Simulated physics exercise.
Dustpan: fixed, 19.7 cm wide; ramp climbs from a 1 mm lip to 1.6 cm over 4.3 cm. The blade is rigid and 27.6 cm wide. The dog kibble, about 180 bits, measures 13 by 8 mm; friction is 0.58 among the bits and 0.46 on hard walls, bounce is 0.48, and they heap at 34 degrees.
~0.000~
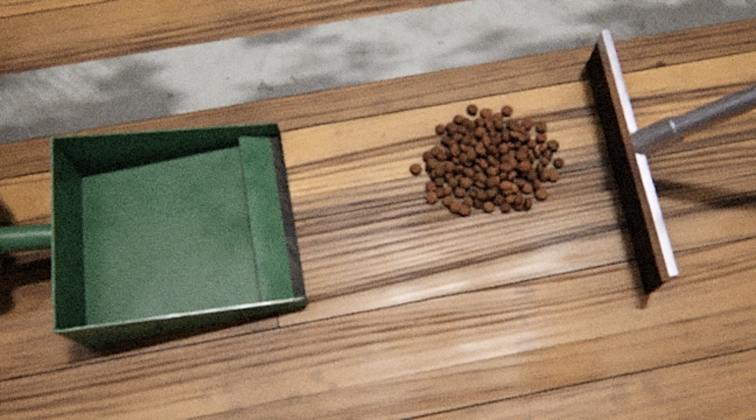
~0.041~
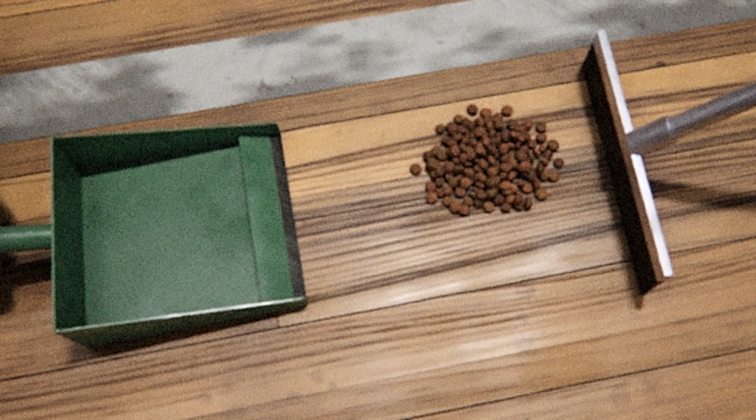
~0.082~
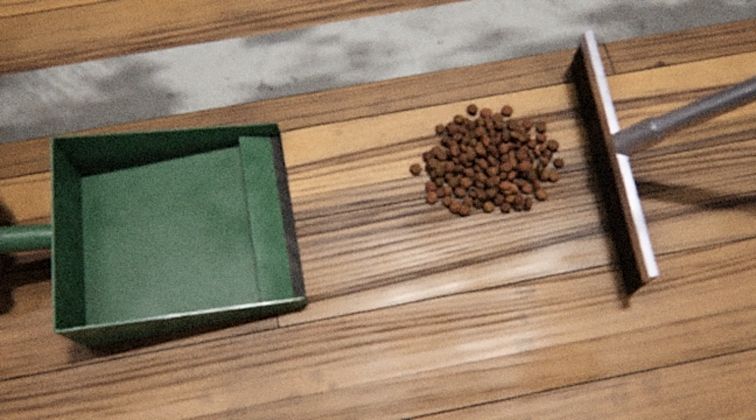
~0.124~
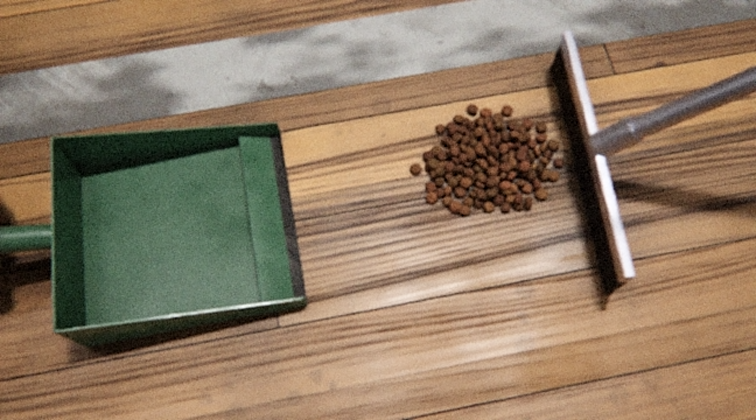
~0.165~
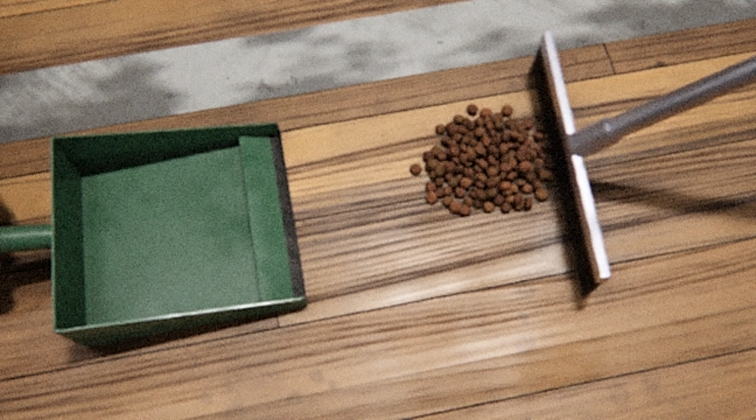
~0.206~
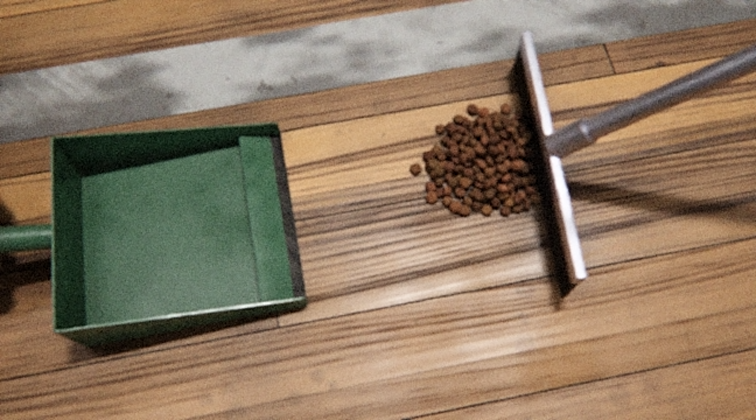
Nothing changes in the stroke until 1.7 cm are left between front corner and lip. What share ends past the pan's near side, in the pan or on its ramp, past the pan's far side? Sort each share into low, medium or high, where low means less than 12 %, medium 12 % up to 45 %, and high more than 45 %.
Shares - near side: Low, pan: Medium, far side: Medium.
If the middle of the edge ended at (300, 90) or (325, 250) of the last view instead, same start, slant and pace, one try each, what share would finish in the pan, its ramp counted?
Close to 20 and 25 percent, in that order.
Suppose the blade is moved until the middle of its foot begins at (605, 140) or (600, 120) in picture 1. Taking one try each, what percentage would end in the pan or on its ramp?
Estimates: 40 percent and 35 percent.
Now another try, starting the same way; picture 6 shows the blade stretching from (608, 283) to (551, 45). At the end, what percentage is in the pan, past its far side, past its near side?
You'd see pan at 40, far at 10 and near at 0.
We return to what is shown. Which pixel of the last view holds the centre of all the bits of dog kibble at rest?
I'd say roughly (288, 172).
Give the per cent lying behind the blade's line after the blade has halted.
About 0 per cent.
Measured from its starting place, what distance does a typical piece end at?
That distance is around 22 cm.
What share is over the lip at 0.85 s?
Roughly 30 % by then.
After 0.43 s, middle of the blade 15 cm from the lip; 0 % over the lip, far side 5 %, near side 0 %.
After 0.58 s, middle of the blade 7 cm from the lip; 0 % over the lip, far side 15 %, near side 0 %.
After 0.85 s, middle of the blade 3 cm from the lip; 30 % over the lip, far side 20 %, near side 0 %.
At rest (1.2 s), near side 0 %, pan 30 %, far side 20 %, in front of the lip or behind the blade 50 %.
